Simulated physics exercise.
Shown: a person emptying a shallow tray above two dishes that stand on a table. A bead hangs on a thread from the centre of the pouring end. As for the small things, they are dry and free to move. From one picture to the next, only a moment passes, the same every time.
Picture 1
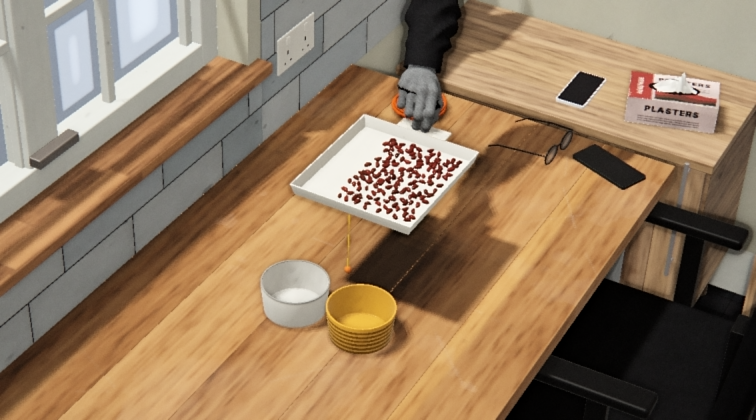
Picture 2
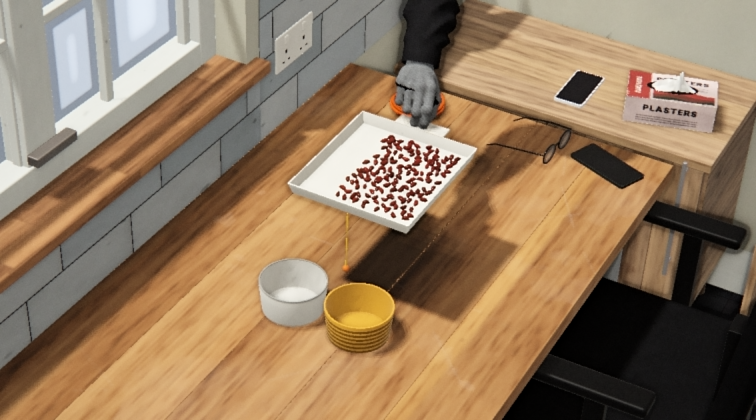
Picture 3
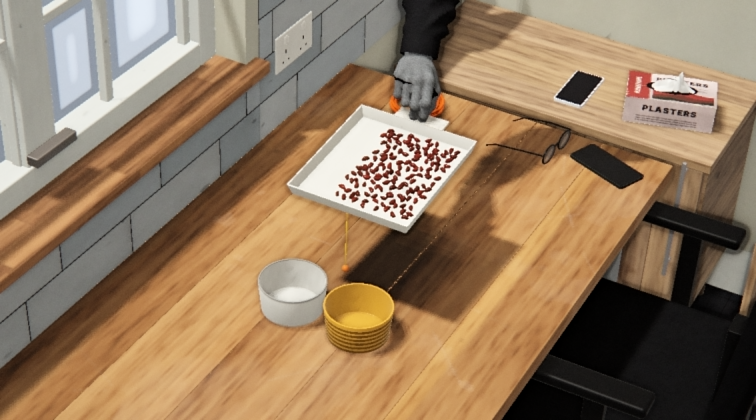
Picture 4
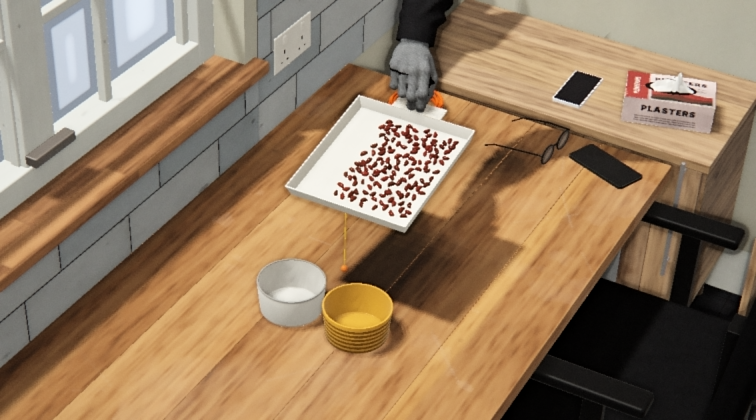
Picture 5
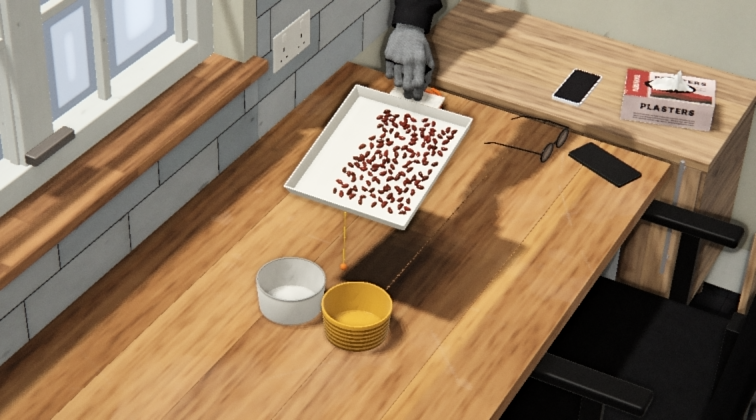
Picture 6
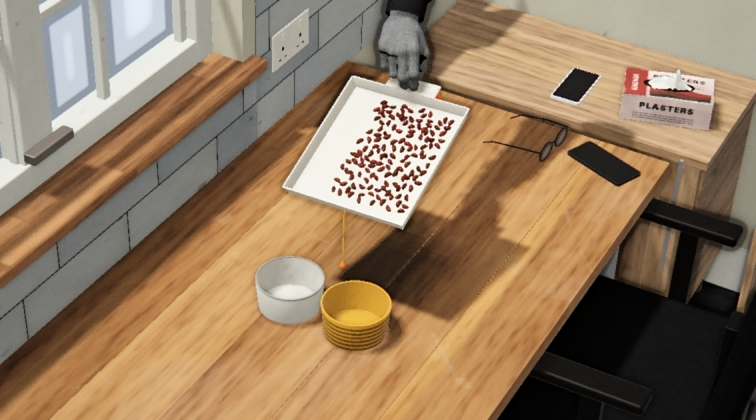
At first, a gray-gloved hand holds a shallow white tray of reddish-brown beans nearly level above a white dish and a yellow dish on a wooden table. The hand then gradually raises the tray's far end, and the pouring end dips slightly toward its left corner, while the beans stay spread across the right side.
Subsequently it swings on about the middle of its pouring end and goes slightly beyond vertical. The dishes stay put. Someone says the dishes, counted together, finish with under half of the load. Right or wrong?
Wrong, they hold over half.
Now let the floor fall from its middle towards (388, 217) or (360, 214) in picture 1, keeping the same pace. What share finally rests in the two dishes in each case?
You'd see roughly 40 per cent the first time and 80 per cent the second.
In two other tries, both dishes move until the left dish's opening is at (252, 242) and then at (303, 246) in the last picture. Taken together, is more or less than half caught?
The dishes end up with the lesser share in the first try and the lesser share in the second.
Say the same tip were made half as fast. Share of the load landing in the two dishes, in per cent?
Something like 90 percent, give or take.
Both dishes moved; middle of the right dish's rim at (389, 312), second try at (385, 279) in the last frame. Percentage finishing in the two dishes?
I'd say about 60 percent, followed by about 0 percent.
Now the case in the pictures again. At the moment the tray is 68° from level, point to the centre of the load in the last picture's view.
(346, 195).
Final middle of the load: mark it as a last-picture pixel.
Somewhere around (302, 310) in the final view.
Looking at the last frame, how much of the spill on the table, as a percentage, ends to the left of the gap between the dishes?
Roughly 80 percent.
Soon, tray tipped steeply; nearly all on the tray; a stray few in the air.
A while on, tray tipped past a quarter turn; about half on the tray; a small part in the right dish; a small part in the left dish; a small part outside both; about a quarter in the air.
Towards the end, tray tipped past a quarter turn; about a third in the right dish; about half in the left dish; a small part outside both.
Finally, tray tipped past a quarter turn; about a third in the right dish; about half in the left dish; a small part outside both.
